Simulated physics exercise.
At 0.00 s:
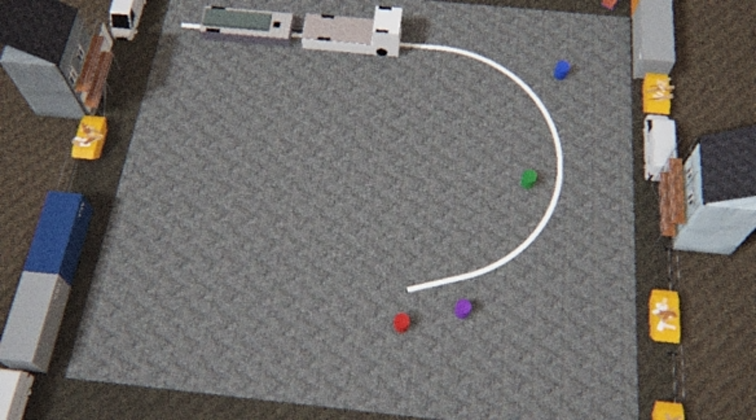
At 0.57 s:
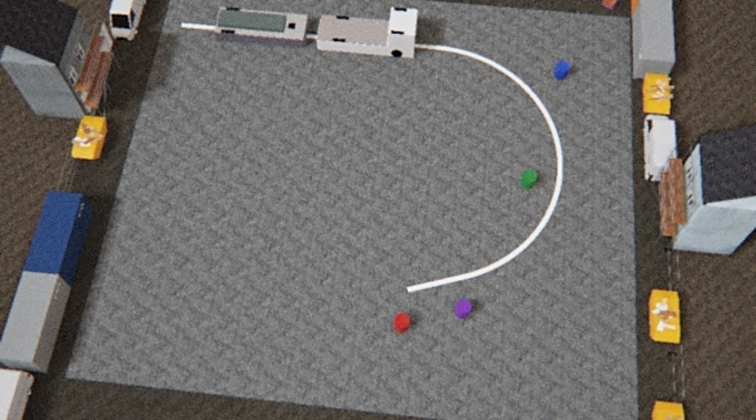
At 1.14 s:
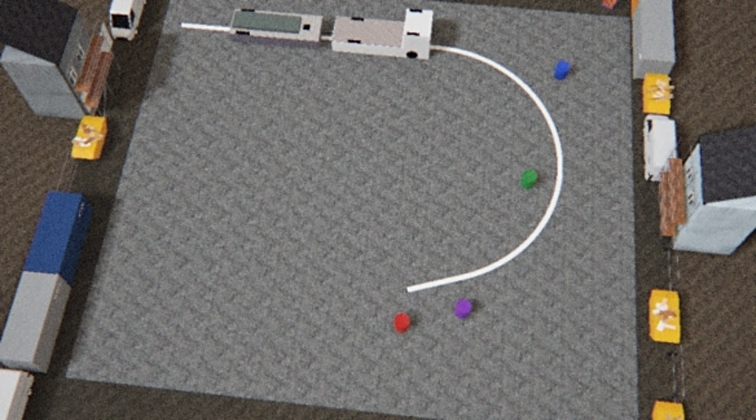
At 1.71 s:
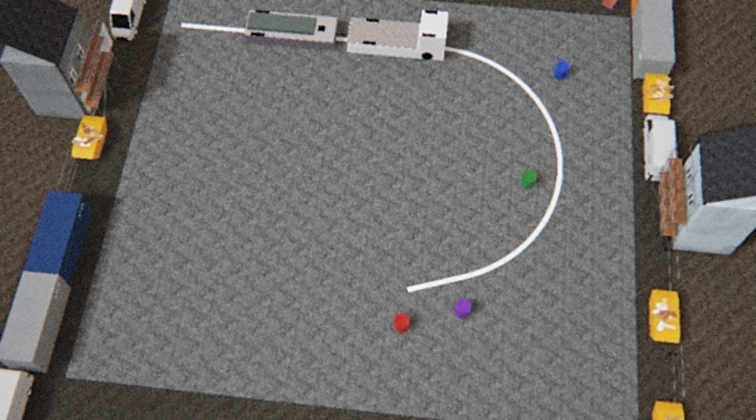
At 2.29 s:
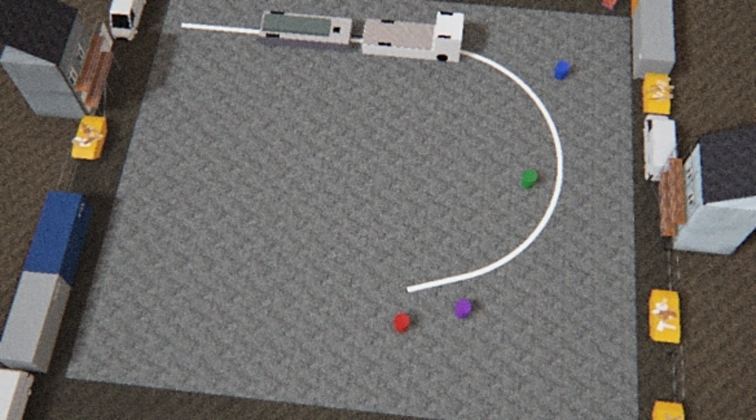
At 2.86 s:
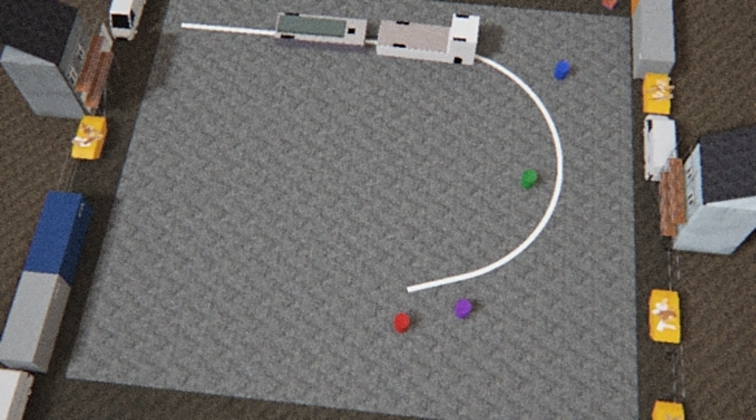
A white lorry towing a trailer with a dark greenish top creeps rightward along a white painted line near the top of a grey paved square, seen from a still, high viewpoint. The line curves down the right side past blue, green, purple and red drums, with houses, yellow vehicles and containers along the edges. The lorry rolls slowly forward, its cab just beginning to angle into the bend.
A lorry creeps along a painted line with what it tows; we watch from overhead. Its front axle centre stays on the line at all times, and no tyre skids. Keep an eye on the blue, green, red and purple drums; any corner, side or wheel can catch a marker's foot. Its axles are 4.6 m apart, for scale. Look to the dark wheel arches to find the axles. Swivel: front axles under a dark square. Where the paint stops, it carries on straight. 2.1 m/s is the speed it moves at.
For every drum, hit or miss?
Blue is going to come through fine, green is going to get contacted, red is going to come through fine, purple is going to come through fine.
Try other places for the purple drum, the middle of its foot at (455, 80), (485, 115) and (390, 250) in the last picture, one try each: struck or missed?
First hit, second missed, third clear.
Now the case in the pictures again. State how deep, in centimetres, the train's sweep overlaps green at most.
For green, it's 180.
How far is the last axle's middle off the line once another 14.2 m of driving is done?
Roughly 110 centimetres from the line.
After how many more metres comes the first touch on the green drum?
After roughly 16.5 metres.
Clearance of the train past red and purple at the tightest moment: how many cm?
Red keeps 40 to spare, while purple keeps 20.
After 5.9 s, the last axle is at (366, 32) of the last picture, on the line; blue has been passed with 80 cm to spare.
After 10.8 s, the last axle is at (473, 64) of the last picture, 160 cm off the line; the lorry has hit green.
After 15.5 s, the last axle is at (527, 134) of the last picture, 245 cm off the line; purple has been passed with 25 cm to spare.
After 17.3 s, the last axle is at (526, 170) of the last picture, 255 cm off the line; red has been passed with 45 cm to spare.
After 24.6 s, the last axle is at (377, 282) of the last picture, 65 cm off the line; 1 of 4 struck in all.
